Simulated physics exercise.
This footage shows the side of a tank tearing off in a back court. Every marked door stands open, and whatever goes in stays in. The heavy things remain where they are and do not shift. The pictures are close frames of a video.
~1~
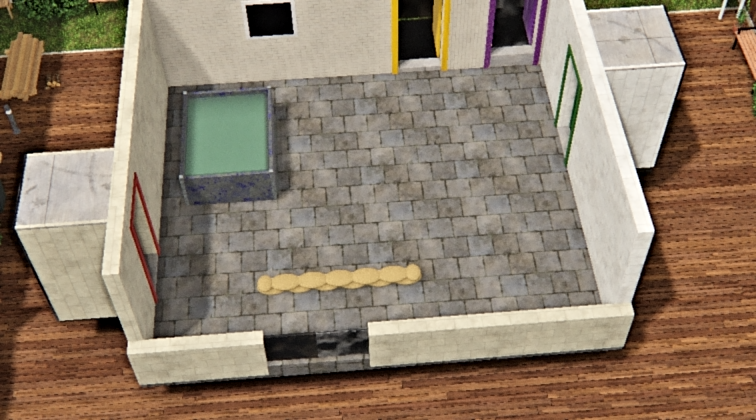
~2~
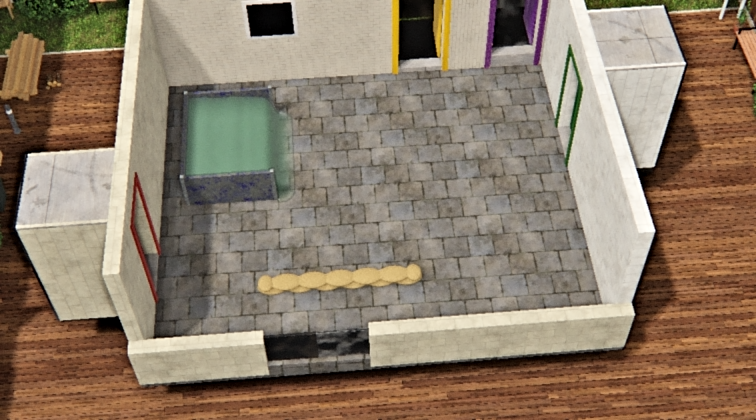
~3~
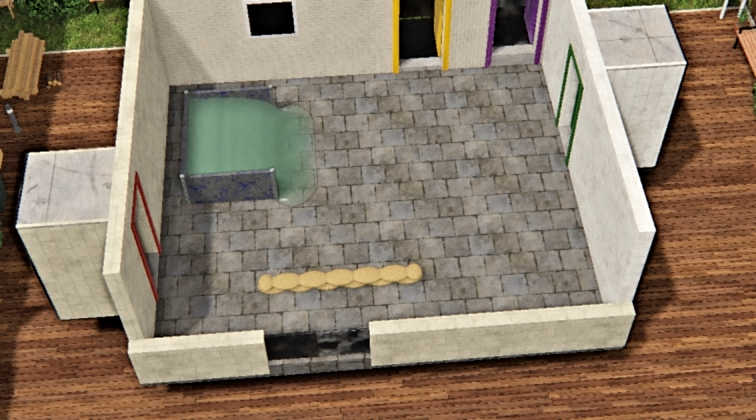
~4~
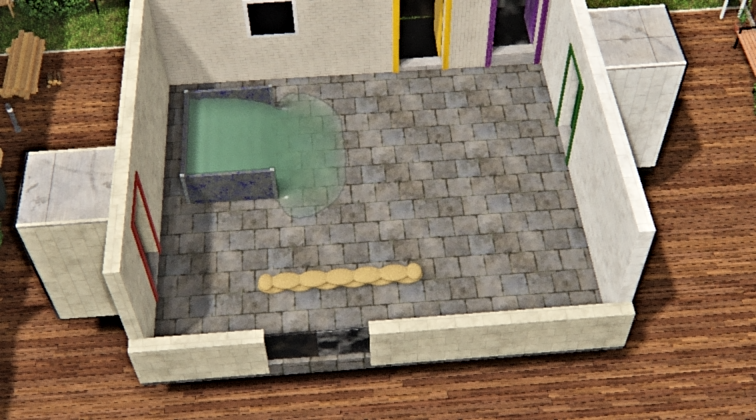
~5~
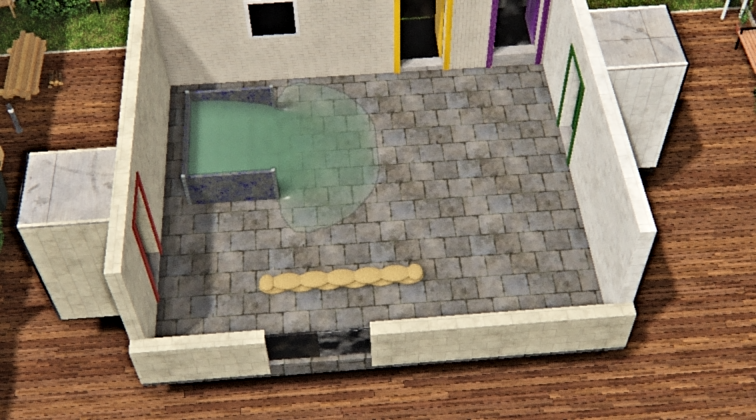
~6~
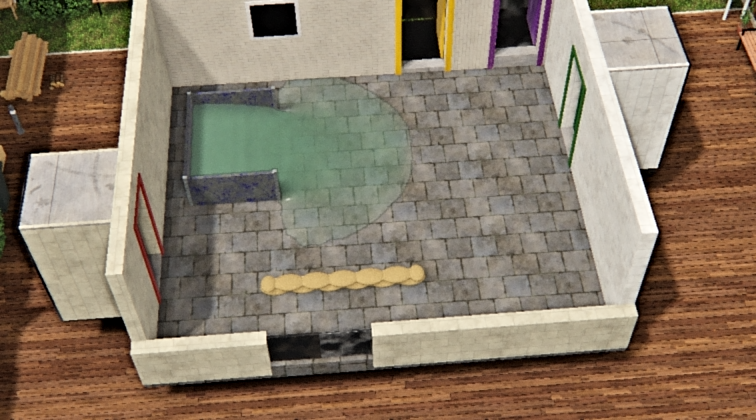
The clip opens on a paved back court with a glass-sided tank of still green water at the left and a row of tan sandbags near the front wall. The tank's right side gives way and water pours out across the paving, spreading rightward in a widening, thinning, rounded sheet.
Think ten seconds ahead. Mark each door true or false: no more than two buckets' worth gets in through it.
Red door: True, purple door: True, green door: False, yellow door: True.
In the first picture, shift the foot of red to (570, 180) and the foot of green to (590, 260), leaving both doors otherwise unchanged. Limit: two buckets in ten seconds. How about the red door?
Note - red door ends up higher.
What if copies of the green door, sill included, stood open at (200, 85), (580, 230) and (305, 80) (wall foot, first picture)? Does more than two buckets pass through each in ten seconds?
First stays short of it, second crosses the line, third stays short of it.
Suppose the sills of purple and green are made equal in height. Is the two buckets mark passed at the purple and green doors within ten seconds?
My guess: The purple door crosses the line while the green door remains short.
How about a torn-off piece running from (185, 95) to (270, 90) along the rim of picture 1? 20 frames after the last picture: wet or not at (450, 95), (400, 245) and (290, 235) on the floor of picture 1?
The first spot is soaked, the second spared and the third spared.
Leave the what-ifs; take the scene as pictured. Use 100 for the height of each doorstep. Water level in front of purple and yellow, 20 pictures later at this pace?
Around 80 in a hundred for the first and 70 in a hundred for the second.
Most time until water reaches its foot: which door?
The red-painted one.
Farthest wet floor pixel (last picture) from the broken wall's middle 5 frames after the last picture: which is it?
Somewhere near (538, 127).
A moment on, water covers 40 % of the floor; the red door not reached, the purple door not reached, the green door not reached, the yellow door wet at the sill, nothing in.
Next, water covers 55 % of the floor; the red door not reached, the purple door wet at the sill, nothing in, the green door over two buckets in, the yellow door wet at the sill, nothing in.
Then, water covers 60 % of the floor; the red door not reached, the purple door wet at the sill, nothing in, the green door far over two buckets in, the yellow door wet at the sill, nothing in.
Later, water covers 65 % of the floor; the red door not reached, the purple door under two buckets in, the green door far over two buckets in, the yellow door wet at the sill, nothing in.
In the end, water covers 75 % of the floor; the red door wet at the sill, nothing in, the purple door under two buckets in, the green door far over two buckets in, the yellow door wet at the sill, nothing in.
